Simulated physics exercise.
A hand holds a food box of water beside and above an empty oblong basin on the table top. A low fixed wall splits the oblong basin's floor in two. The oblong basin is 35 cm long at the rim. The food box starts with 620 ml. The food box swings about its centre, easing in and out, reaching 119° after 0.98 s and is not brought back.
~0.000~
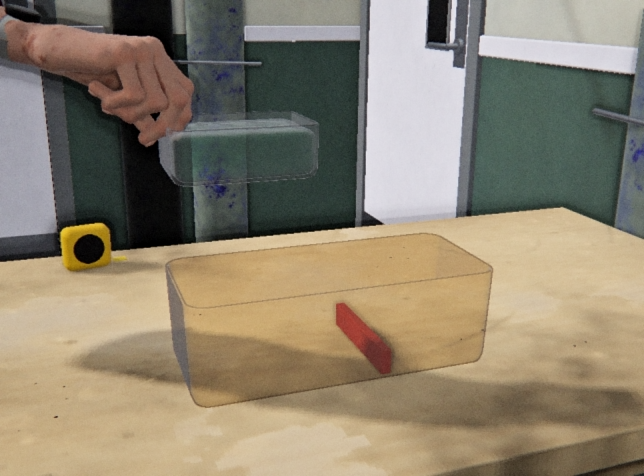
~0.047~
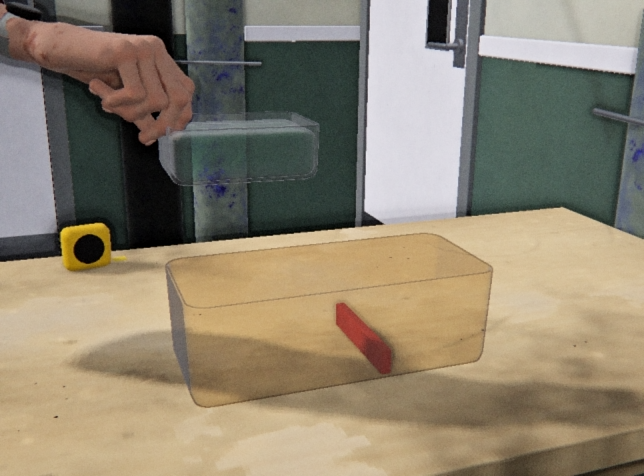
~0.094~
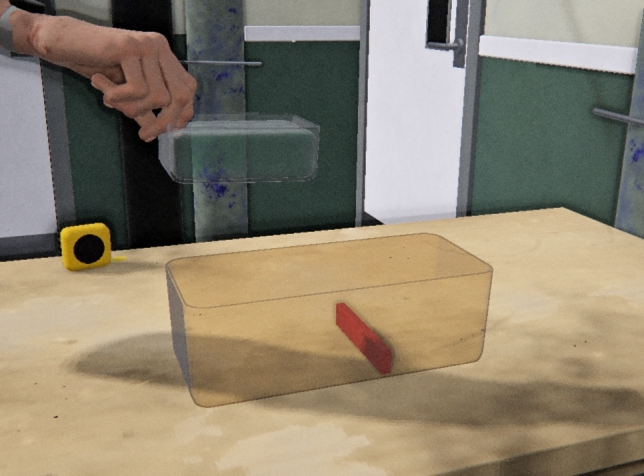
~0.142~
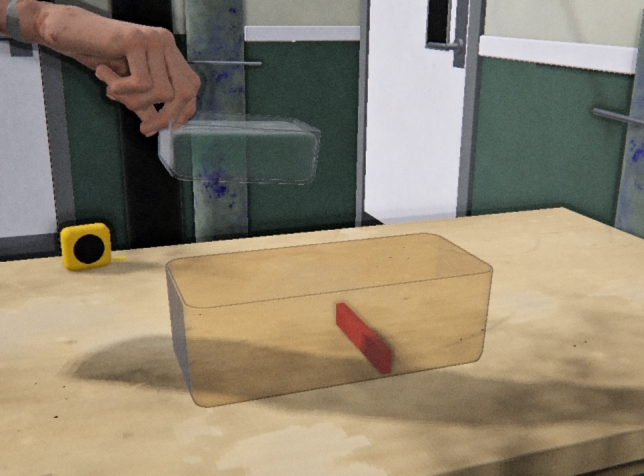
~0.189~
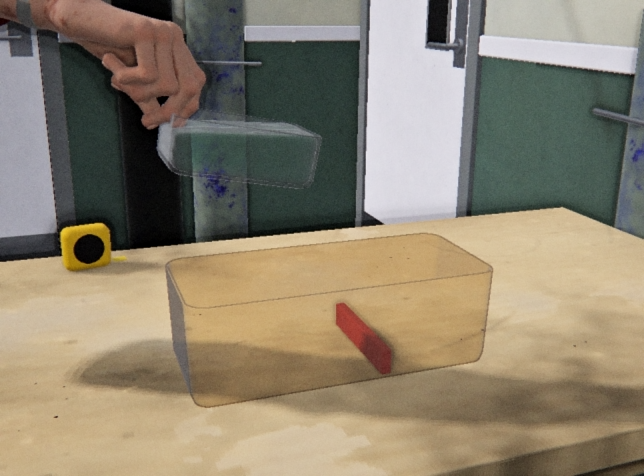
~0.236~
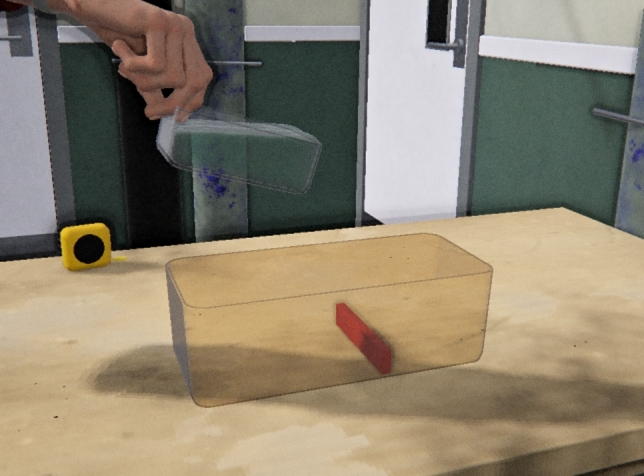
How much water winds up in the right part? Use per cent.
Roughly 46 per cent is past the wall.
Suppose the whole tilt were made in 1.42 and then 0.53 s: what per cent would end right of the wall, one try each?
First 50, then 25 per cent.
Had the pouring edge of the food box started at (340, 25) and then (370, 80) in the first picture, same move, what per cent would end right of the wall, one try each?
In turn about 65 and 65 per cent.
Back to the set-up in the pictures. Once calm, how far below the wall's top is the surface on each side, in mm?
Some 18 mm on the left and 14 mm on the right.
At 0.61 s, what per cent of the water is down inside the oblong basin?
About 40 per cent.
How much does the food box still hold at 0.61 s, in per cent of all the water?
Some 14 per cent.
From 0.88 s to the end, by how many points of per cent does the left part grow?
Some 8 per cent.
By 0.61 s the tilt is 82° and 15 per cent is still to pour, 13 is left of the wall and 27 right of it.
By 0.88 s the tilt is 116° and 1 per cent is still to pour, 43 is left of the wall and 49 right of it.
By 1.17 s the tilt is 119° and 0 per cent is still to pour, 51 is left of the wall and 46 right of it.
By 1.48 s the tilt is 119° and 0 per cent is still to pour, 51 is left of the wall and 46 right of it.
At rest 51 per cent lies left of the wall, 46 right of it and 3 outside.
